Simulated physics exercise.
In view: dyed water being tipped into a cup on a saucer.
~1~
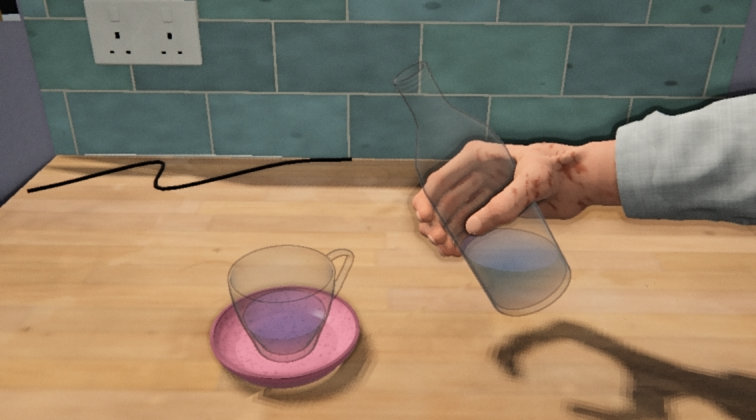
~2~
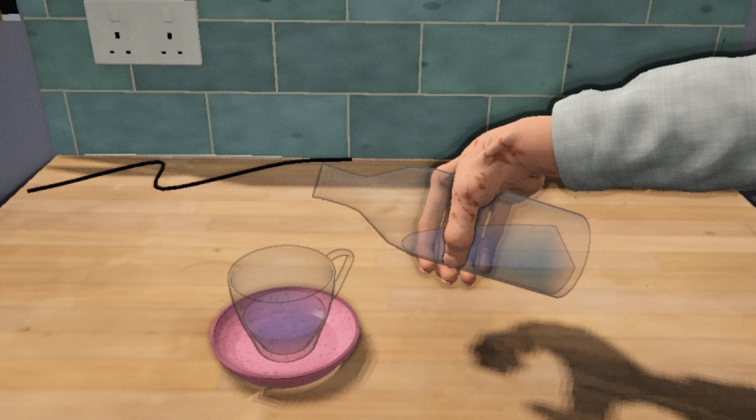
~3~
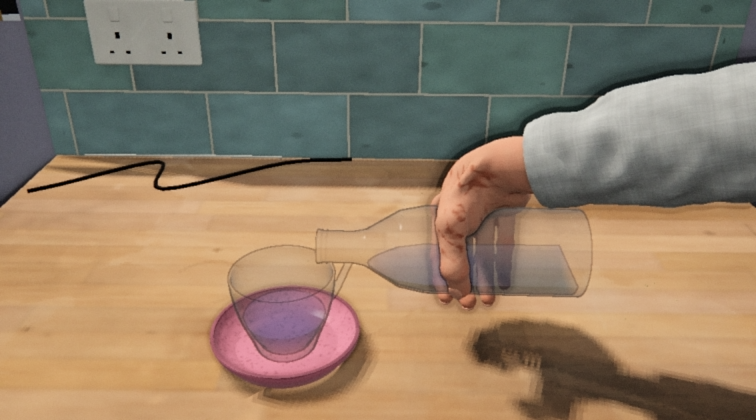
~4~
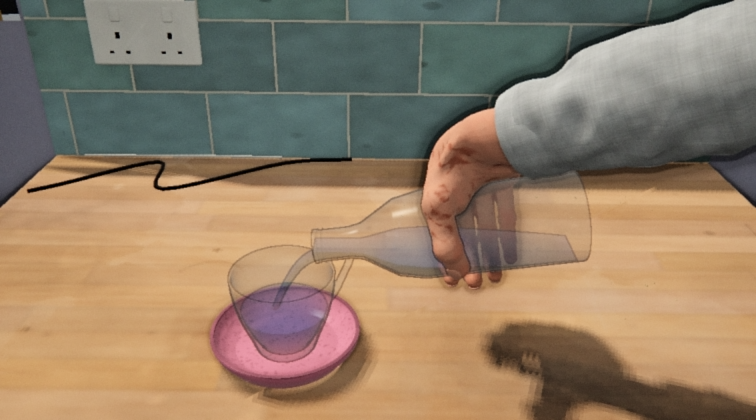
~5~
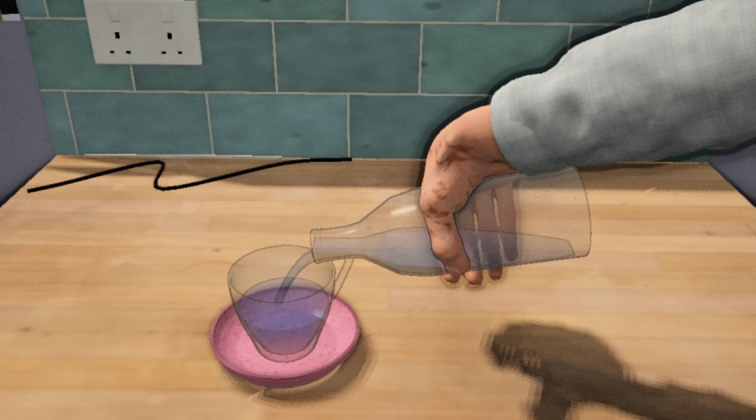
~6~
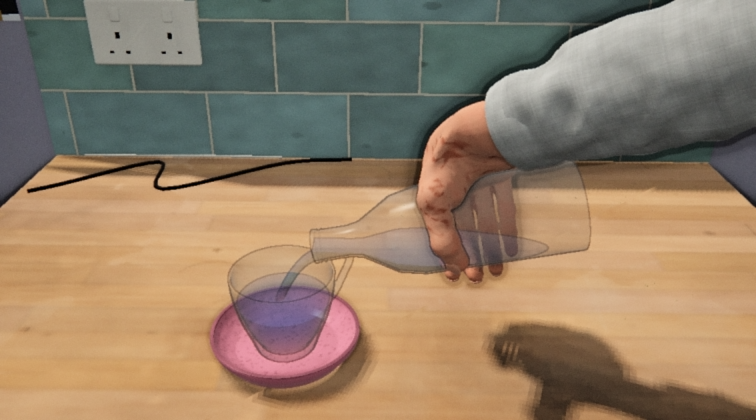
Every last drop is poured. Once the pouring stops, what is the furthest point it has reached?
Nothing overflows.
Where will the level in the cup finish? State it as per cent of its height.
Roughly 75 in a hundred.
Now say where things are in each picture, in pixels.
In the first frame, a hand has the bottle; bottle (473, 184) tipped 30° with all of its load; cup (284, 305) about a third full; saucer (276, 382) dry.
In the second frame, the bottle is tipped; bottle (442, 218) tipped 70° with all of its load; cup about a third full, surface at (285, 314).
In the third frame, the bottle is tipped; bottle (443, 249) tipped 90° with all of its load; cup (284, 305) about a third full.
In the fourth frame, the stream is running; bottle (441, 232) tipped 100° with about three quarters of its load; cup about half full, surface at (284, 308).
In the fifth frame, the stream is running; bottle (440, 229) tipped 100° with about two thirds of its load; cup (284, 305) about half full.
In the sixth frame, the stream is running; bottle (439, 227) tipped 100° with about half of its load; cup about two thirds full, surface at (284, 299); saucer (276, 382) dry.
Shortly, the cup is about two thirds full; the saucer is dry.
Then, the cup is about three quarters full; the saucer is dry.
At the finish, the cup is about three quarters full; the saucer is dry.
